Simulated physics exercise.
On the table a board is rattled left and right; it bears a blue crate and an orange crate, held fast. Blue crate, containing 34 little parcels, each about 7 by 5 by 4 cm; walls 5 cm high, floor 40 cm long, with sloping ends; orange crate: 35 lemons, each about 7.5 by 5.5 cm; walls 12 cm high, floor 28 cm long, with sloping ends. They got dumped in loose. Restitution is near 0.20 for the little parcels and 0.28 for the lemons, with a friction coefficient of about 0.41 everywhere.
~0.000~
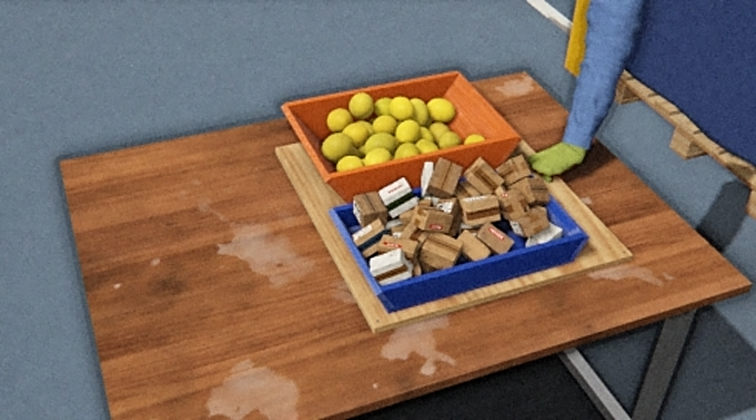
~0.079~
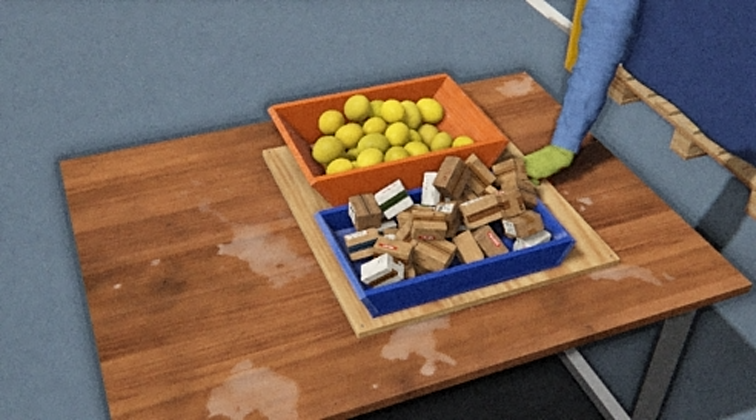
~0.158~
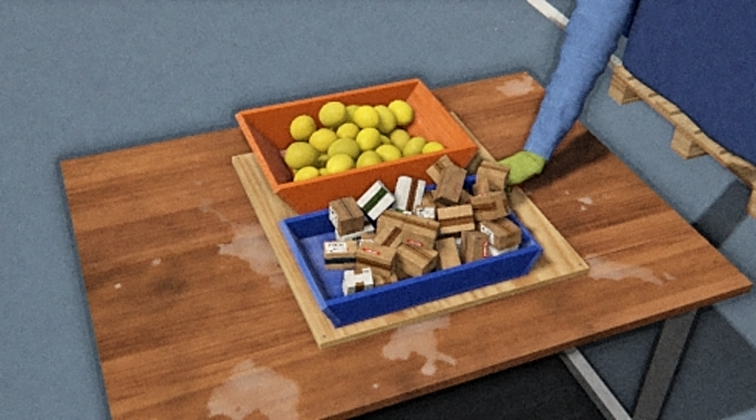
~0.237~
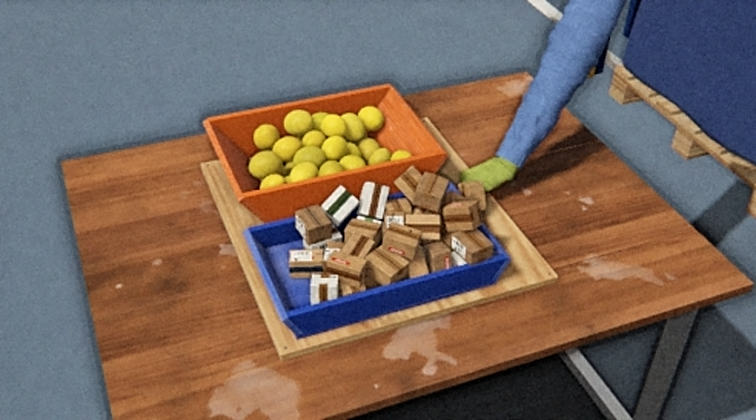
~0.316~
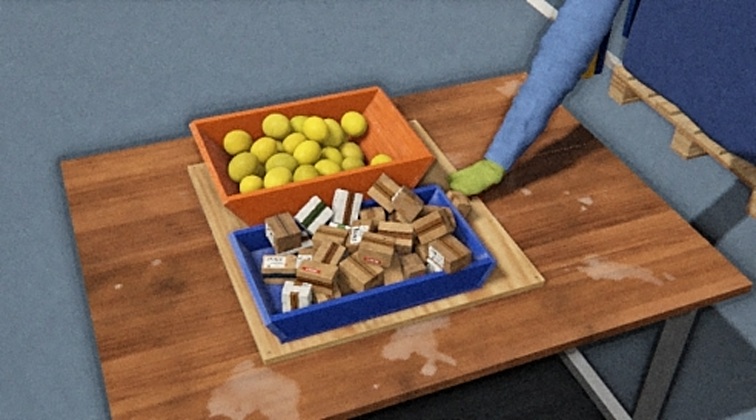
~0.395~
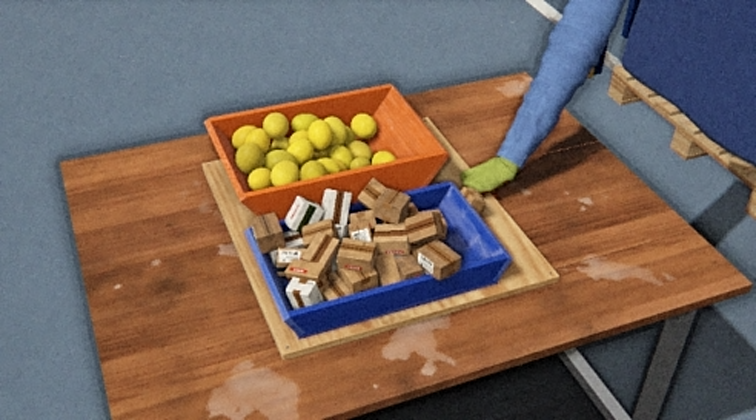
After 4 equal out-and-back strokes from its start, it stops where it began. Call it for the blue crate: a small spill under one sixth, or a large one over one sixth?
A large spill.
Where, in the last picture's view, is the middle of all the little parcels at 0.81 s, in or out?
Pixel (430, 231), give or take.
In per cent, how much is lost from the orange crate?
The orange crate comes in at 0 in a hundred.
After 0.81 s, the blue crate is down by 5 of 34 and the orange crate has all 35.
After 1.33 s, the blue crate is down by 6 of 34 and the orange crate has all 35.
After 2.06 s, the blue crate is down by 10 of 34 and the orange crate has all 35.
Outcome (at 3.00 s), the blue crate is down by 12 of 34 and the orange crate has all 35. Asked share, 12 of 34, 35 per cent.
